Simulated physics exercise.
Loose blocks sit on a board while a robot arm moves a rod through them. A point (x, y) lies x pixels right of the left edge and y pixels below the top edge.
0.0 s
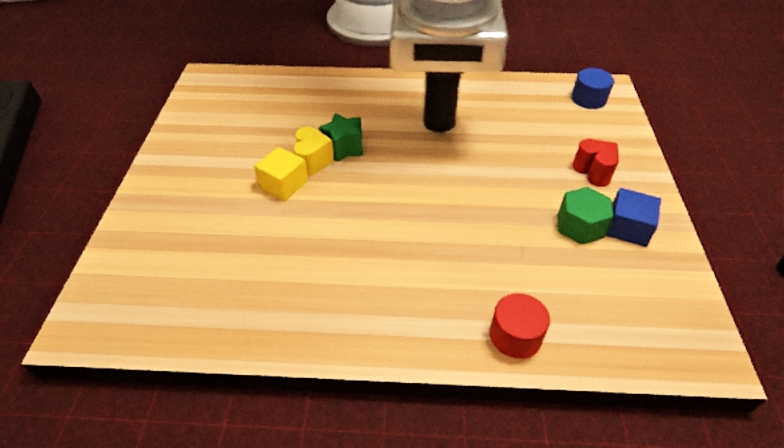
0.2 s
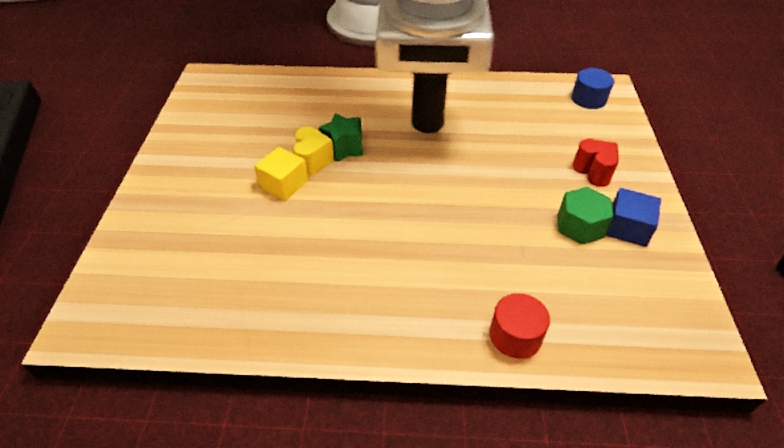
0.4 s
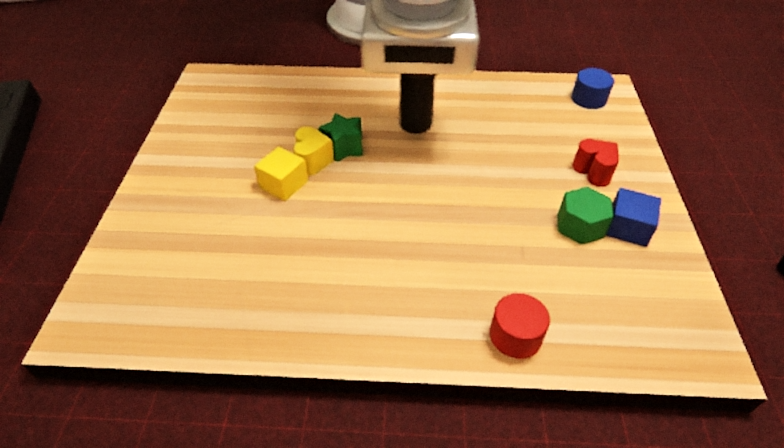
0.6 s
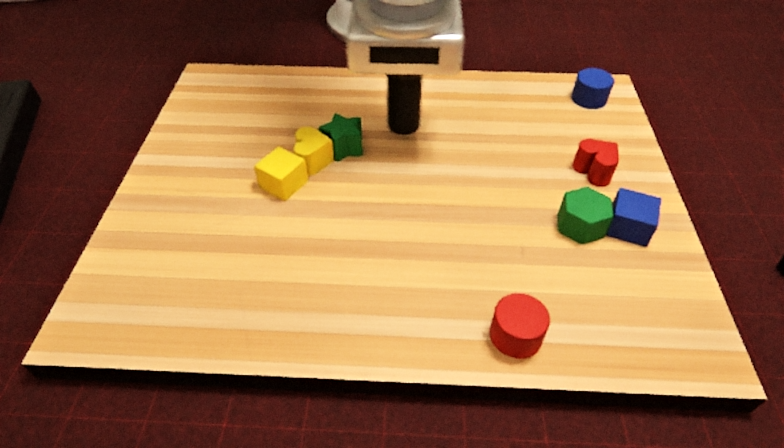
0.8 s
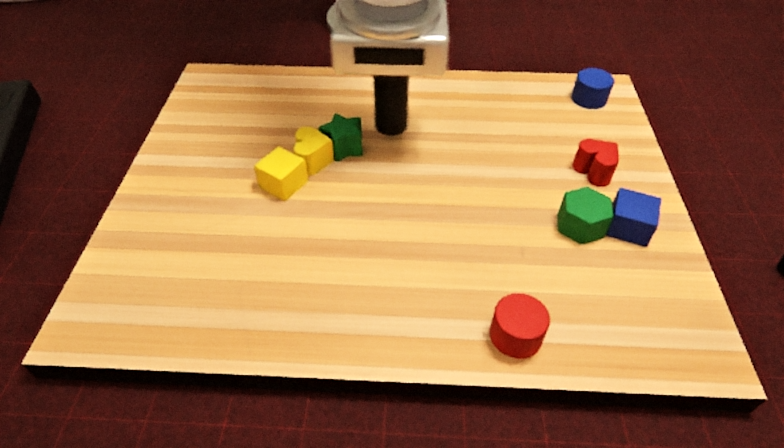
A robot arm holding a short black rod slides slowly left along the far edge of a pale striped wooden board, seen from above and in front. A yellow square block, a yellow heart and a green star sit at left, with a blue cylinder, red heart, green hexagon and blue block at right and a red cylinder nearer. The rod nears the star while the blocks and camera stay still.
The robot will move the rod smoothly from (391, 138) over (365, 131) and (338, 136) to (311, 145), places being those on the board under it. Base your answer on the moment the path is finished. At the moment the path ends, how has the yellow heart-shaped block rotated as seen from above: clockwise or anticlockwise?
Spin direction: Counter-clockwise.
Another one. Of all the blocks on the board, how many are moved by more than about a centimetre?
The way I see it, the answer is three or more.
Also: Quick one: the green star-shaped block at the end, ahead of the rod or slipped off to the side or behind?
Looking at the end of the path, the green star-shaped block is still being driven ahead.
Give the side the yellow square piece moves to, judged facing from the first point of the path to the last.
Out to the left.
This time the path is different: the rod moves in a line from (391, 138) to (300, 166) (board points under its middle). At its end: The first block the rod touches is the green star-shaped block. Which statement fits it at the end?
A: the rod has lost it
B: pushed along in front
Letter B.
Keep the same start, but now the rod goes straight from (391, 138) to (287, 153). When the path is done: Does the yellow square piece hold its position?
Short answer: No.
What follows on the original path. One third of the way, rod (364, 118); yellow heart-shaped block (306, 141); green star-shaped block (334, 126).
Two thirds of the way, rod (336, 124); yellow square piece (265, 176), turned 30° clockwise; yellow heart-shaped block (292, 156), turned 30° anticlockwise; green star-shaped block (311, 135), turned 35° anticlockwise.
At the end, rod (309, 132); yellow square piece (255, 190), turned 50° clockwise; yellow heart-shaped block (288, 169), turned 55° anticlockwise; green star-shaped block (292, 145), turned 60° anticlockwise.
